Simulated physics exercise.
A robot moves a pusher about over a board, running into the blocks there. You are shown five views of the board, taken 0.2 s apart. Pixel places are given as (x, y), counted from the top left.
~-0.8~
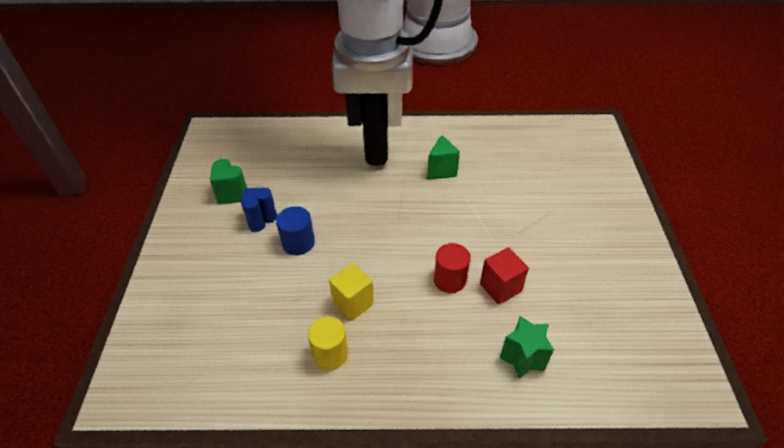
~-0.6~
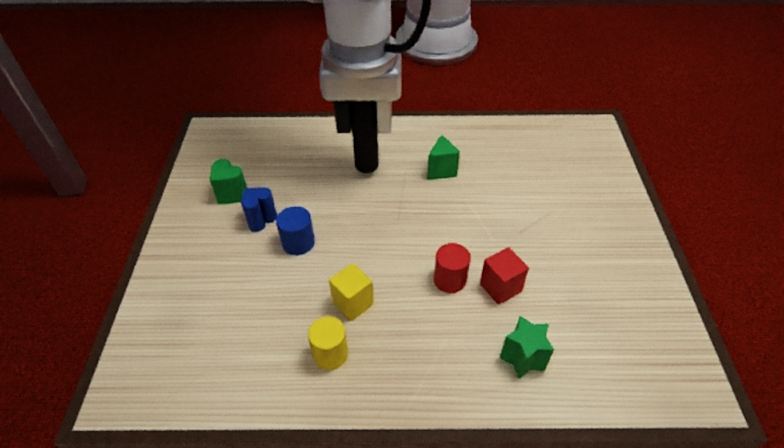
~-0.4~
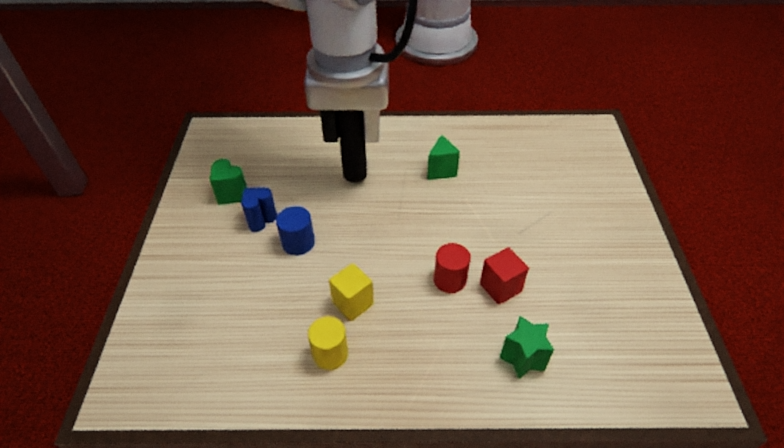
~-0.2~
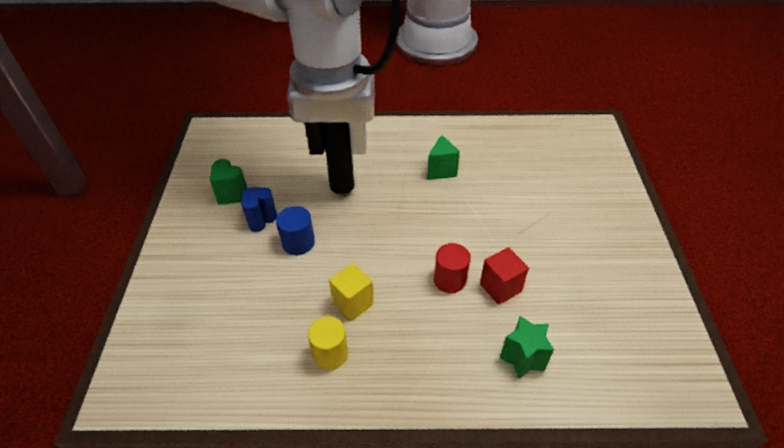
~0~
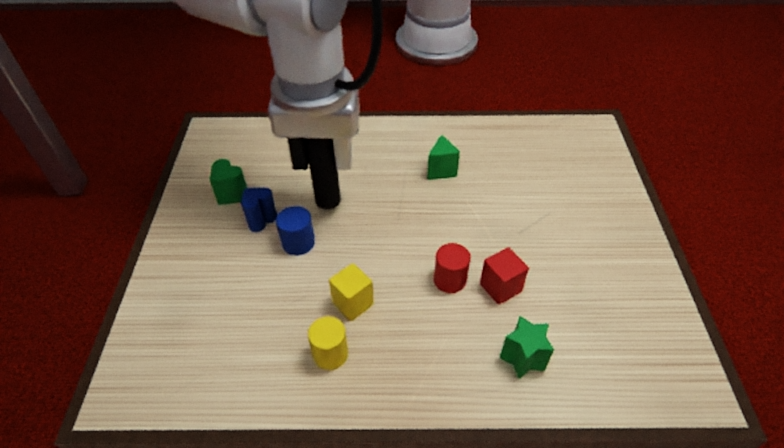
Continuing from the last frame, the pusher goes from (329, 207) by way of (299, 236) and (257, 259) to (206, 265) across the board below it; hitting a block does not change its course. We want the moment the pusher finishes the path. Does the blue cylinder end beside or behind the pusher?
Yes
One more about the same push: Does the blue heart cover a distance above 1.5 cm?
No, it doesn't check out.
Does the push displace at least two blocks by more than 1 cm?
No, that is not what happens.
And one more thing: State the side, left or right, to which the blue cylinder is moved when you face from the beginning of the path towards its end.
It shifts leftward.
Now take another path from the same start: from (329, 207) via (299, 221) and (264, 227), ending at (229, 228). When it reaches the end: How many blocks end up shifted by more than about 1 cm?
Of all the blocks, just one travels more than a centimetre.
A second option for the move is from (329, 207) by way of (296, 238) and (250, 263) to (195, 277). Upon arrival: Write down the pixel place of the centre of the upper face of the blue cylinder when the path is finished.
The spot you're after is about (258, 260) in the image.
The first path, step by step. One third of the way, pusher at (297, 230); blue cylinder at (280, 235).
Two thirds of the way, pusher at (254, 254); blue cylinder at (261, 258).
At the end, pusher at (204, 259); blue heart still; blue cylinder at (261, 258).
